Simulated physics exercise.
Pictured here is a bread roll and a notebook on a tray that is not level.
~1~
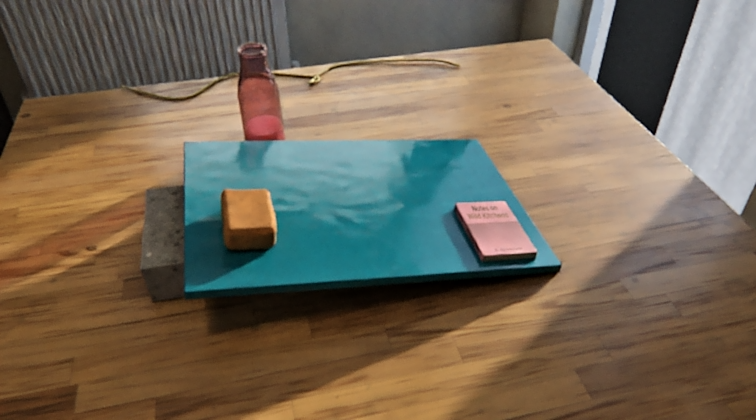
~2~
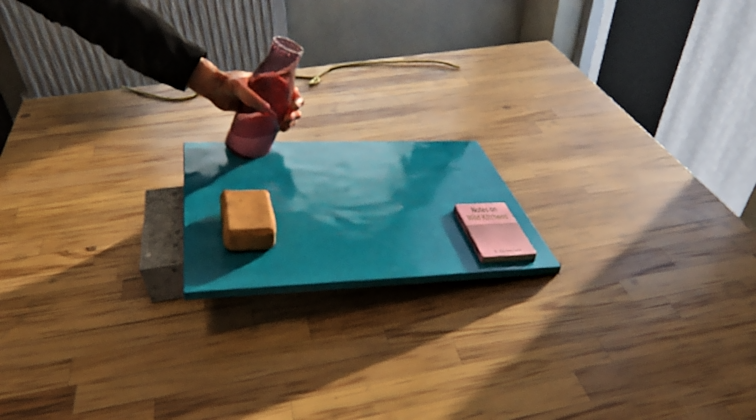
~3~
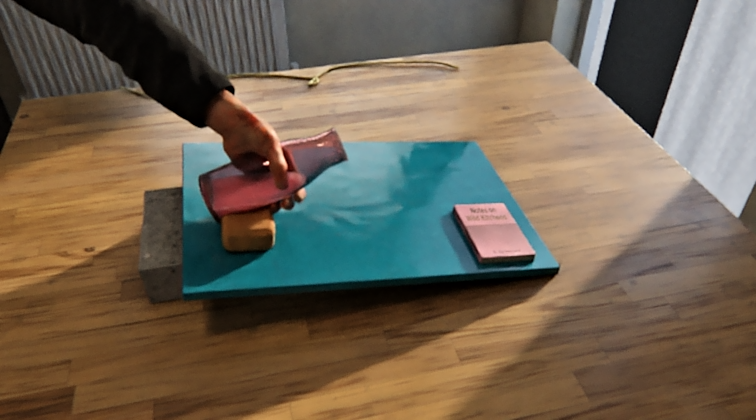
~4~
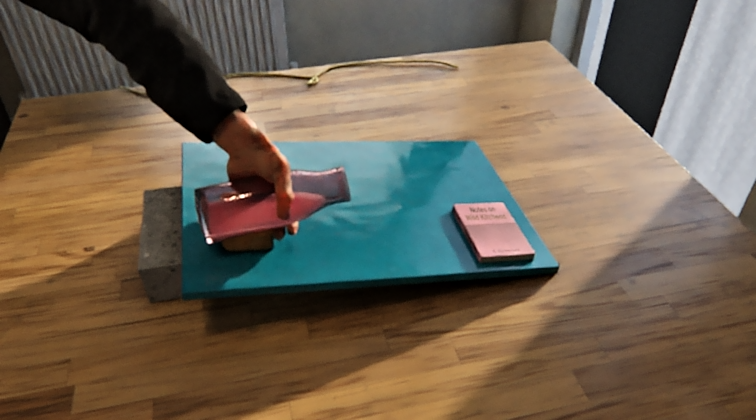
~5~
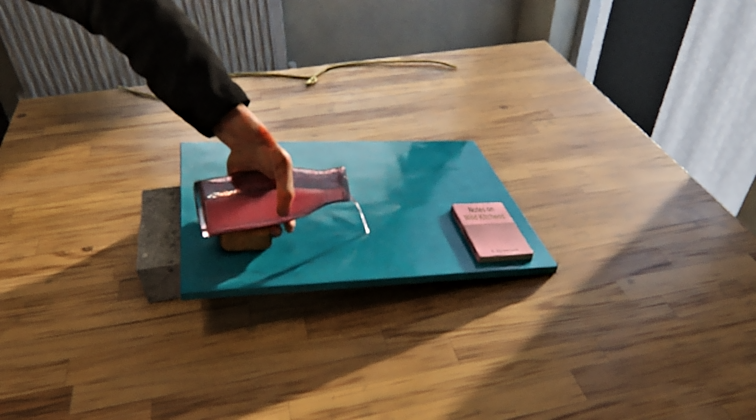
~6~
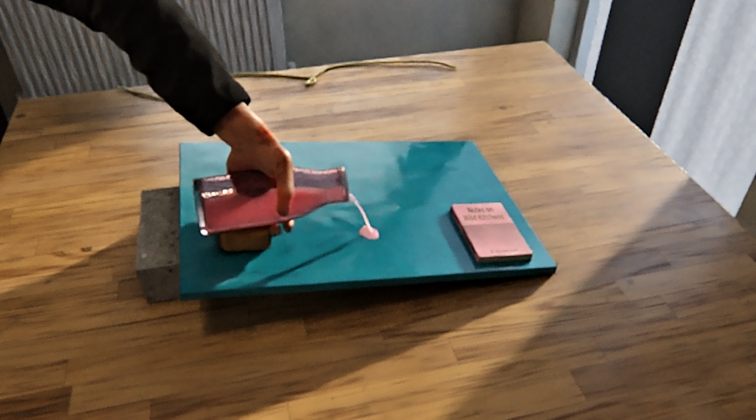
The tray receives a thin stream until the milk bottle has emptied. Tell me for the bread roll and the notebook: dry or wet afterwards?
Bread roll: Dry, notebook: Wet.
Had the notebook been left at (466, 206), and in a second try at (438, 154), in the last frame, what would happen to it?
On the first try it is hit by the spill, and on the second it keeps clear of the spill.
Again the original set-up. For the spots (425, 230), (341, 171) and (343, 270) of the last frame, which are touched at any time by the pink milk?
Point 1 met by the spill; point 2 avoided; point 3 avoided.
Soon after, it runs down to the right; the bread roll is dry; the notebook is wet.
Later, it runs down to the right and off the end; the bread roll is dry; the notebook is wet.
In the end, it runs down to the right and off the end; the bread roll is dry; the notebook is wet.
